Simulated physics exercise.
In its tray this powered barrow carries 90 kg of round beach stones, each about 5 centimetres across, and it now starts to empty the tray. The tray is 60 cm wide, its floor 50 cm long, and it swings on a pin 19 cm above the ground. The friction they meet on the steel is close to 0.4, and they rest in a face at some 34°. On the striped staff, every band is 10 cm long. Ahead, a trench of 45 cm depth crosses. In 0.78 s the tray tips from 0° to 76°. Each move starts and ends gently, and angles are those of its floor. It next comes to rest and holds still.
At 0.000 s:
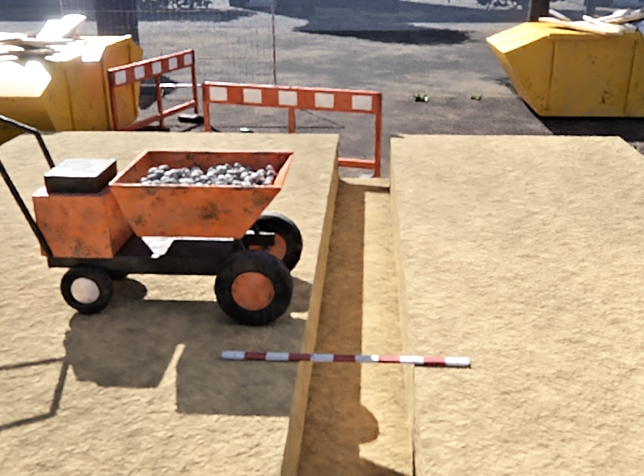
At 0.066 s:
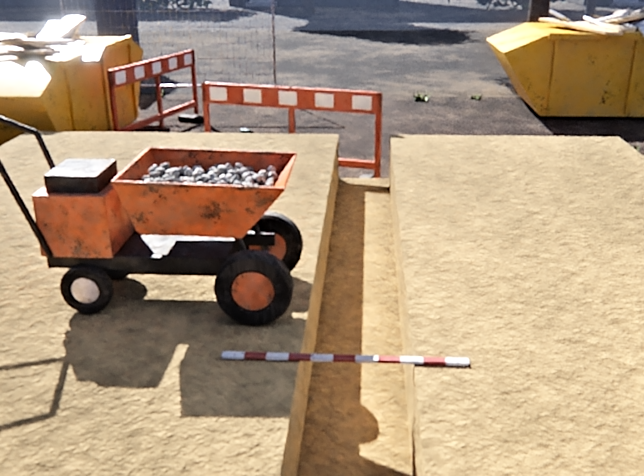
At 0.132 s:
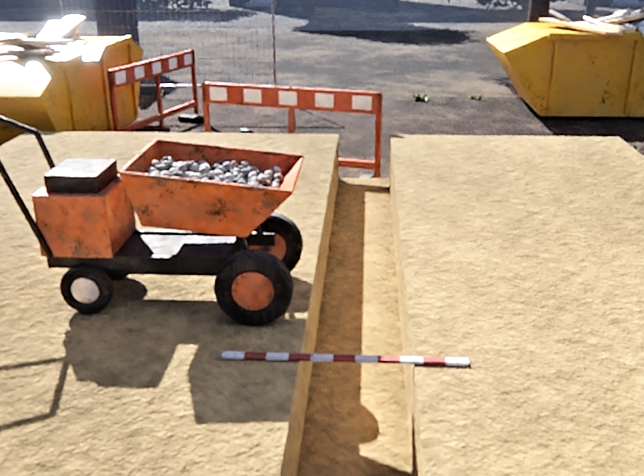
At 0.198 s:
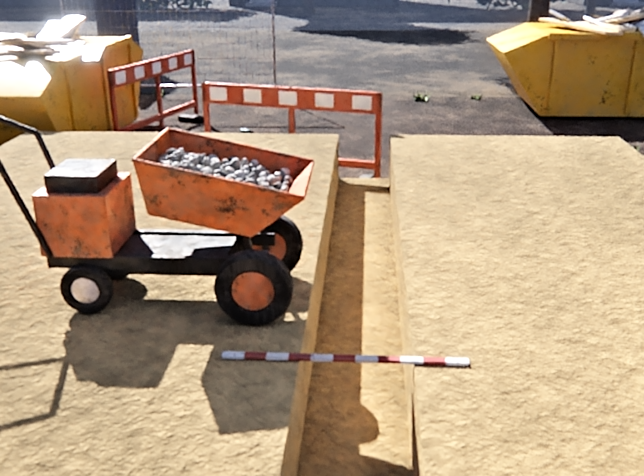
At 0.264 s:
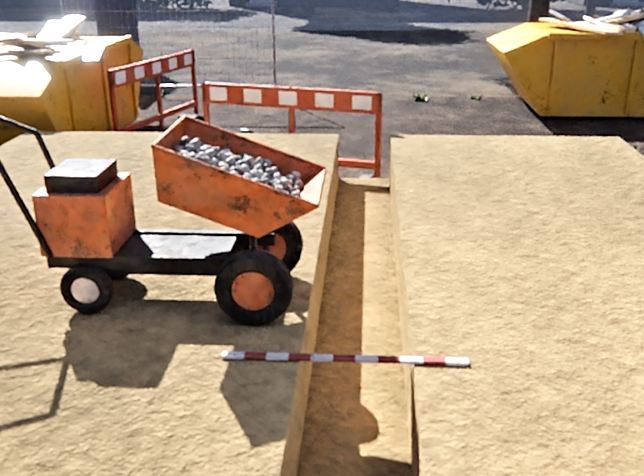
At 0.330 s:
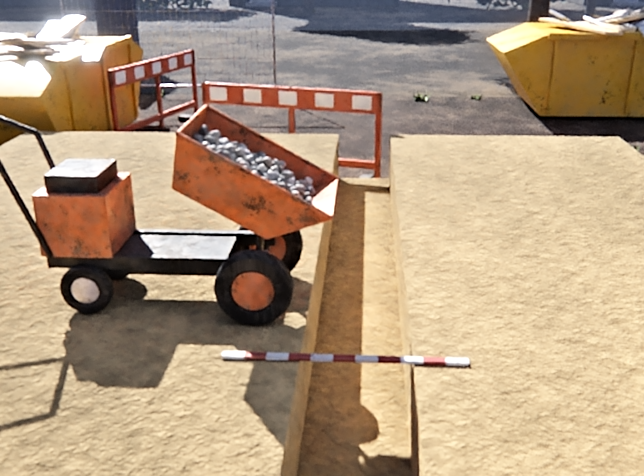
On a sandy work site with yellow skips and orange barriers behind, an orange powered barrow loaded with rounded grey stones stands left of a narrow trench. Its tray starts level, then swings up at the rear, slowly at first, until it slants steeply down toward the trench, stones still inside.
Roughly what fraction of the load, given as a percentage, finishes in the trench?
Some 47 per cent of the stones.
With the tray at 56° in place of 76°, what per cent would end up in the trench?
Expect roughly 45 per cent.
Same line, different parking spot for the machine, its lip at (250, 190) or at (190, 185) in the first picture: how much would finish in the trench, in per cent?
Around 90 and then 100 percent.
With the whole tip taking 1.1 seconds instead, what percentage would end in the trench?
Then roughly 55 percent.
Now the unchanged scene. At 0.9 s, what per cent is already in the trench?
About 25%.
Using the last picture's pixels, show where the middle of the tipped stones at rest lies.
Their middle ends up near (420, 299).
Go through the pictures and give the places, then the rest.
In the first frame, the tray is at 0°, its lip at (281, 189); the top of the load is at (207, 173).
In the second frame, lip at (284, 190), floor tilted 2°, highest stones at (190, 171); the stones move at 0.3 m/s on average.
In the third frame, the tray is at 6°, its lip at (292, 193); the top of the load is at (195, 166); the stones move at 0.7 m/s on average.
In the fourth frame, lip at (304, 198), floor tilted 12°, highest stones at (176, 158); the stones move at 0.9 m/s on average.
In the fifth frame, the tray is at 20°, its lip at (318, 207); the top of the load is at (186, 147); the stones move at 1.1 m/s on average.
In the sixth frame, lip at (332, 218), floor tilted 29°, highest stones at (204, 137); the stones move at 1.2 m/s on average.
After 0.6 s the floor is at 64°; 100 % in the tray; the foremost stones are at (358, 247).
After 0.9 s the floor is at 76°; 47 % in the tray, 26 % in the trench, 27 % past the trench; the foremost stones are at (461, 305).
After 1.2 s the floor is at 76°; 5 % in the tray, 42 % in the trench, 53 % past the trench; the foremost stones are at (595, 300).
After 3.2 s the floor is at 76°; 0 % in the tray, 47 % in the trench, 53 % past the trench; the foremost stones are past the picture's edge.
